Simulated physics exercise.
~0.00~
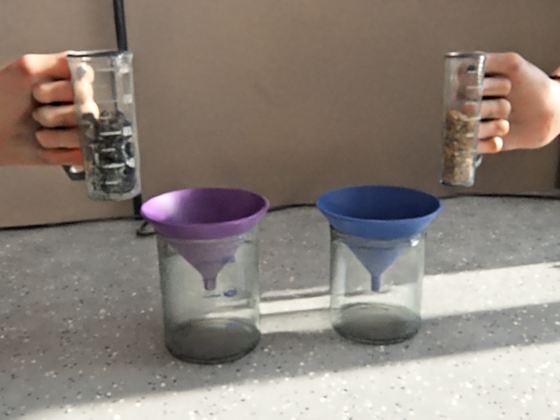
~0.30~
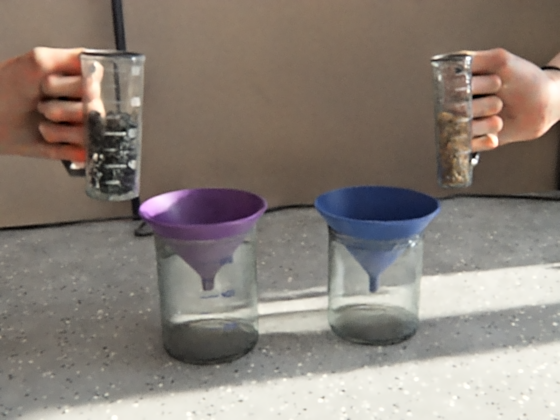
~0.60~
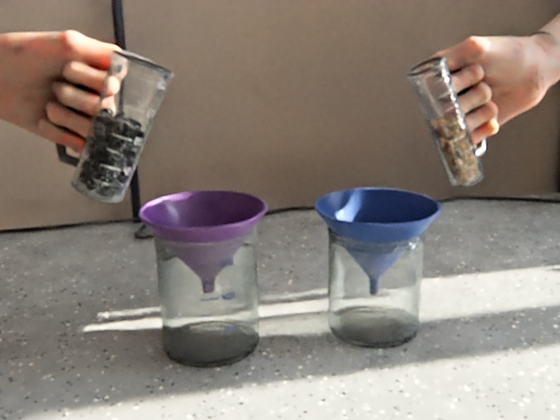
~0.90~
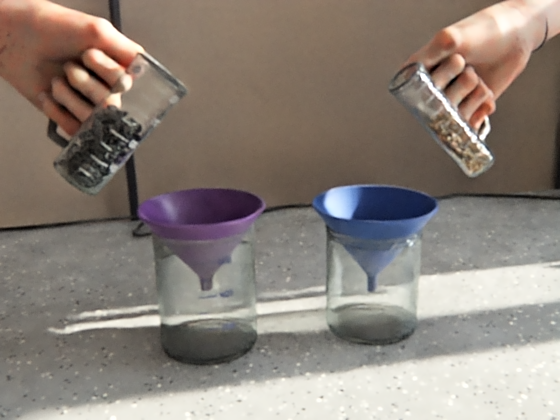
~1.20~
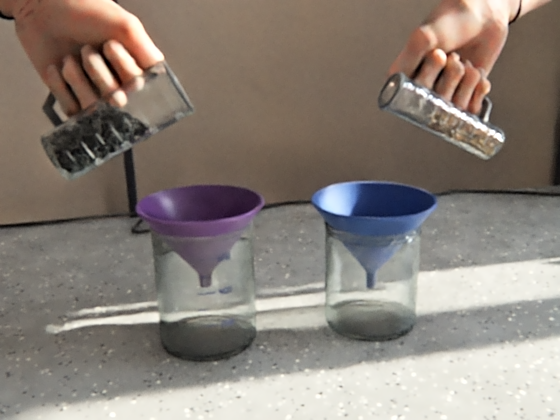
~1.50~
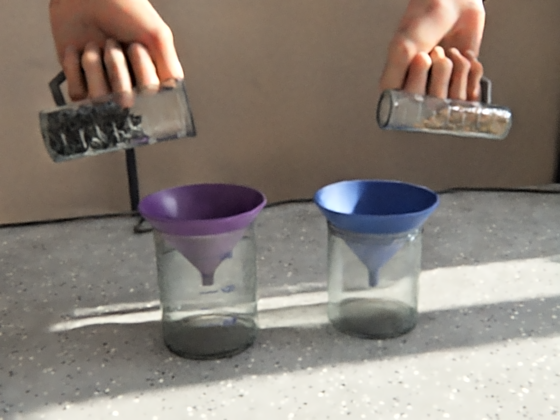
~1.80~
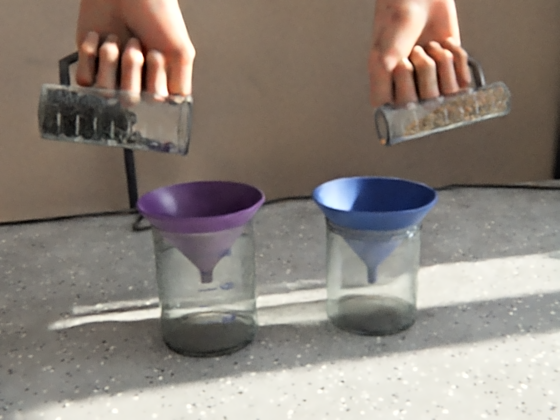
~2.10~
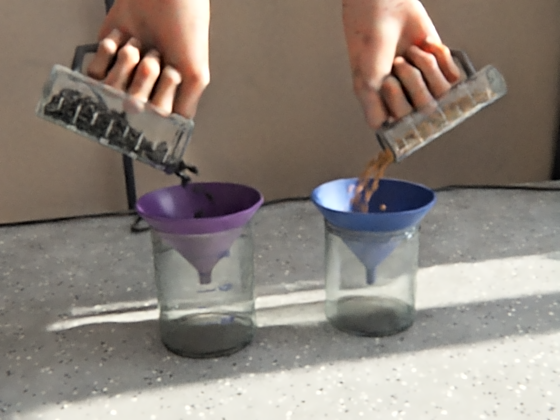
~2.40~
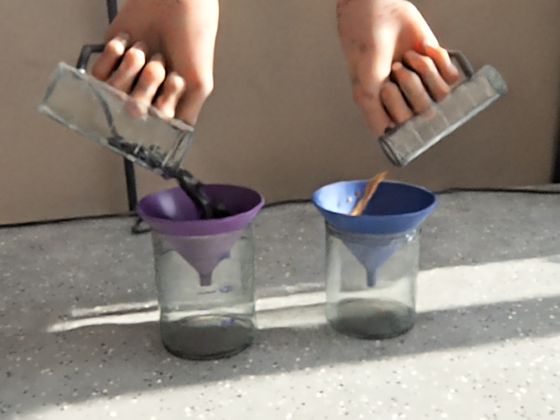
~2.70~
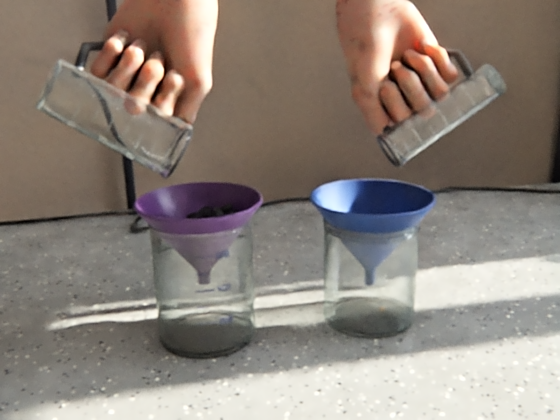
On a speckled grey surface, two hands tilt clear cups of dark pieces on the left and tan pieces on the right, then tip them into purple and blue funnels set on glass jars; the cups empty, and dark pieces stay heaped in the purple funnel.
